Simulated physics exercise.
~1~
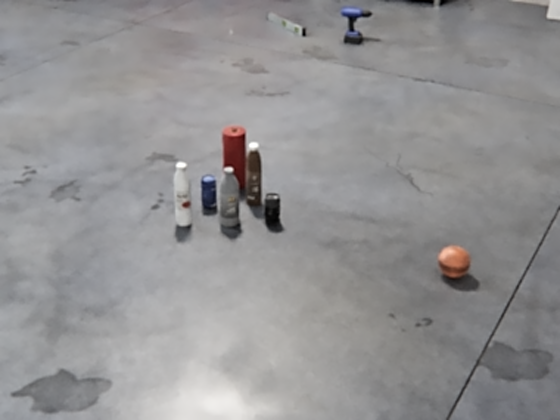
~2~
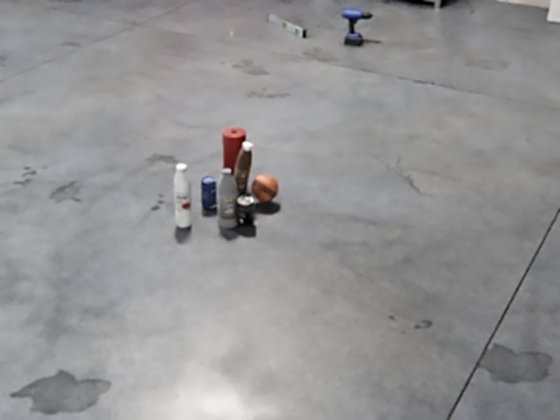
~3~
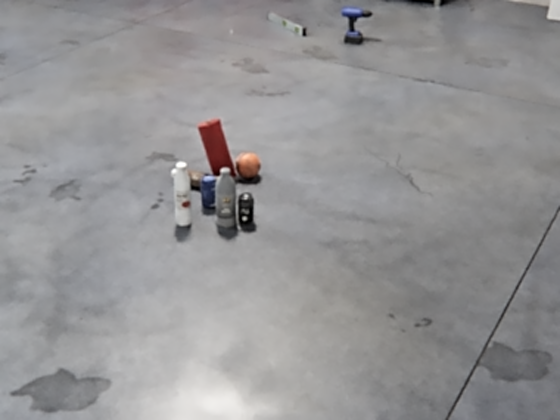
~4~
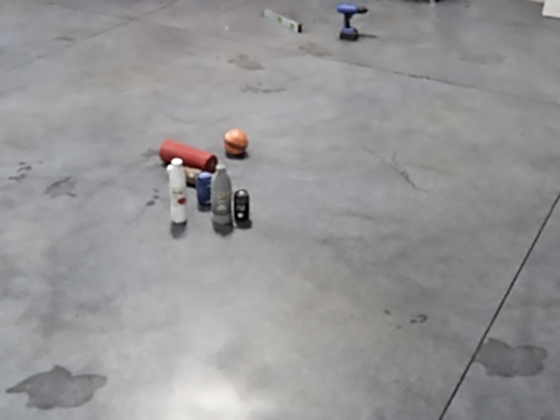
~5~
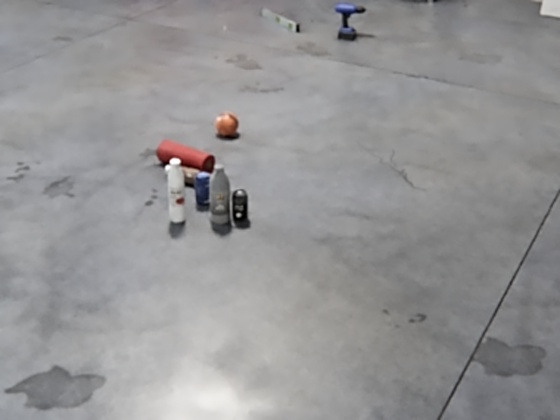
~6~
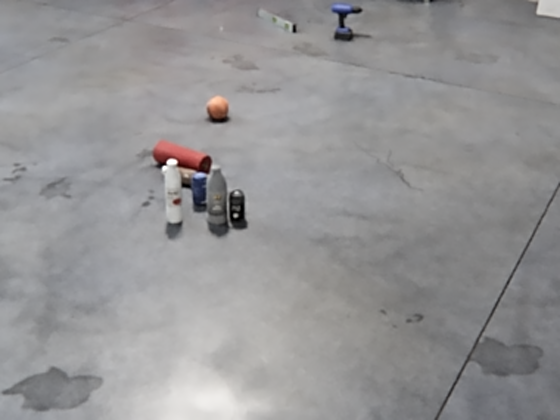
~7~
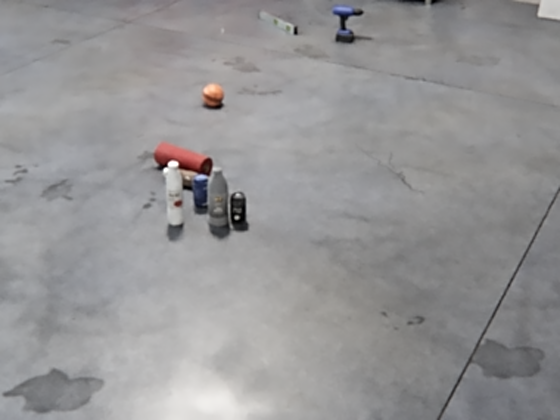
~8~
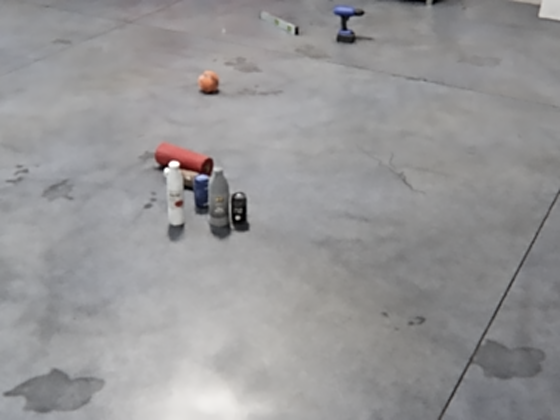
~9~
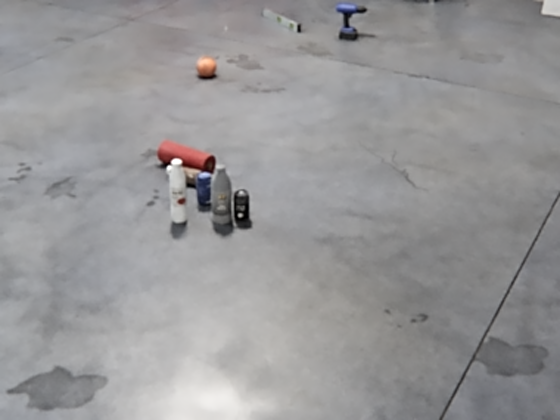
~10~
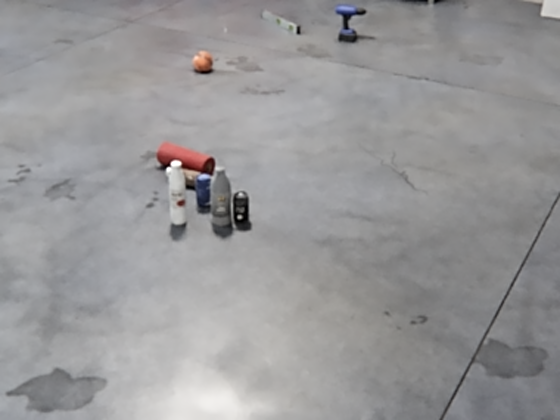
An orange ball rolls into the group, topples a brown bottle and red roll, and rolls away.
